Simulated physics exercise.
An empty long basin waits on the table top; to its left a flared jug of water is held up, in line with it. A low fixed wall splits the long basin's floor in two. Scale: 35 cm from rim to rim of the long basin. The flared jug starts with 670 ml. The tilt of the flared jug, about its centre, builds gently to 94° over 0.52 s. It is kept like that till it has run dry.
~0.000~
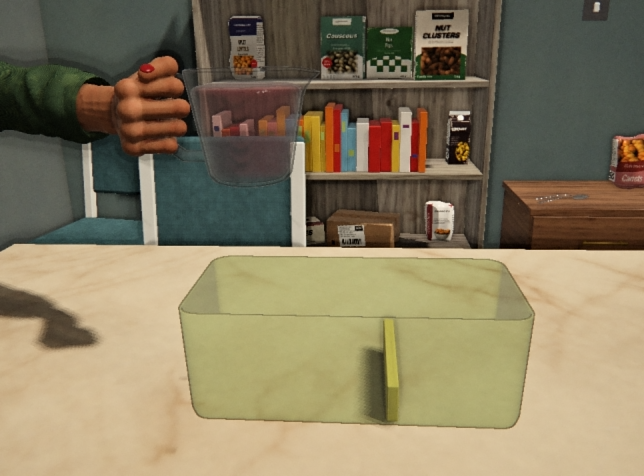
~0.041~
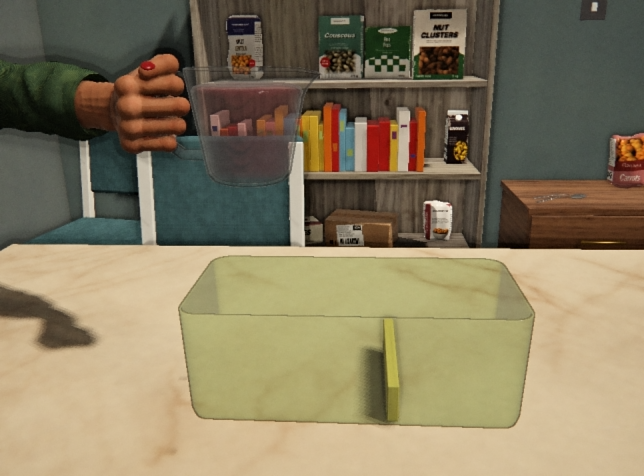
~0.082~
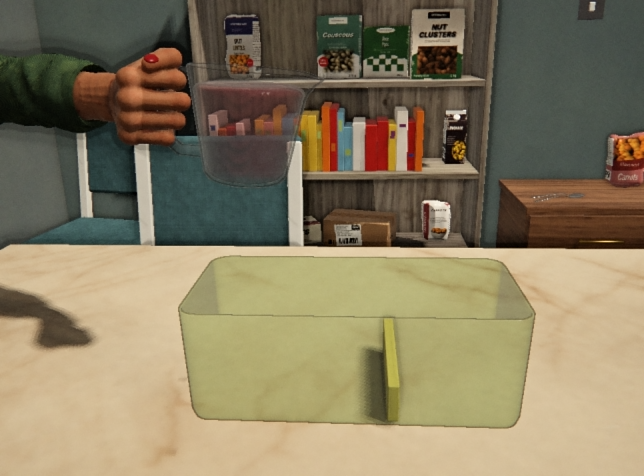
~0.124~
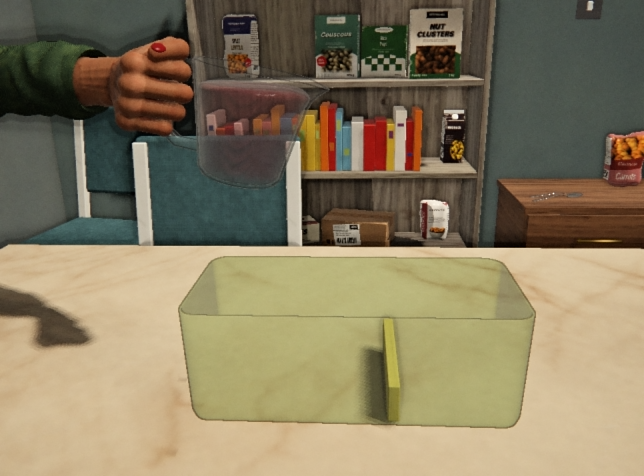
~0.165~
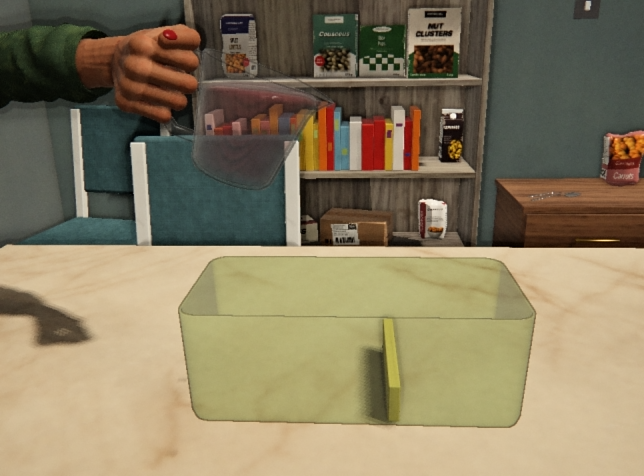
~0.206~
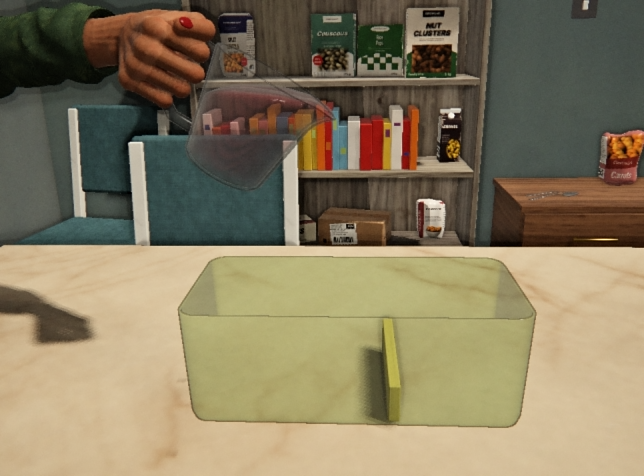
A clear flared jug of water, held upright by a hand in a green sleeve at the left, begins to lean slightly to the right above a marble-topped table. The hand gradually tilts it further until it slants steeply, while the empty, see-through green long basin stays still on the table.
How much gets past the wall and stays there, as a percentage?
Roughly 46 per cent is past the wall.
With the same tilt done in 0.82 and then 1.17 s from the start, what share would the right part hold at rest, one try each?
First 55, then 60 per cent.
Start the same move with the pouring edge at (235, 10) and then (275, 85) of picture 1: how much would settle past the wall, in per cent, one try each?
In turn about 10 and 10 per cent.
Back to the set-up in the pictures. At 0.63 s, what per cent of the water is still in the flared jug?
About 14 per cent.
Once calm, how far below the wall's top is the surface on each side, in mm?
Left about 32 mm, right about 26 mm.
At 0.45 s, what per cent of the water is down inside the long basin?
Near 14 in a hundred.
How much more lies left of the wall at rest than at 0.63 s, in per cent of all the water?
About 20 per cent.
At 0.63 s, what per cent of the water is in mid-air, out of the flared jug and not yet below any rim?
Some 20 per cent.
After 0.45 s the tilt is 90° and 48 per cent is still to pour, 4 is left of the wall and 10 right of it.
After 0.63 s the tilt is 94° and 13 per cent is still to pour, 31 is left of the wall and 35 right of it.
After 0.82 s the tilt is 94° and 3 per cent is still to pour, 44 is left of the wall and 46 right of it.
After 1.02 s the tilt is 94° and 1 per cent is still to pour, 50 is left of the wall and 46 right of it.
In the end 51 per cent lies left of the wall, 46 right of it and 3 outside.
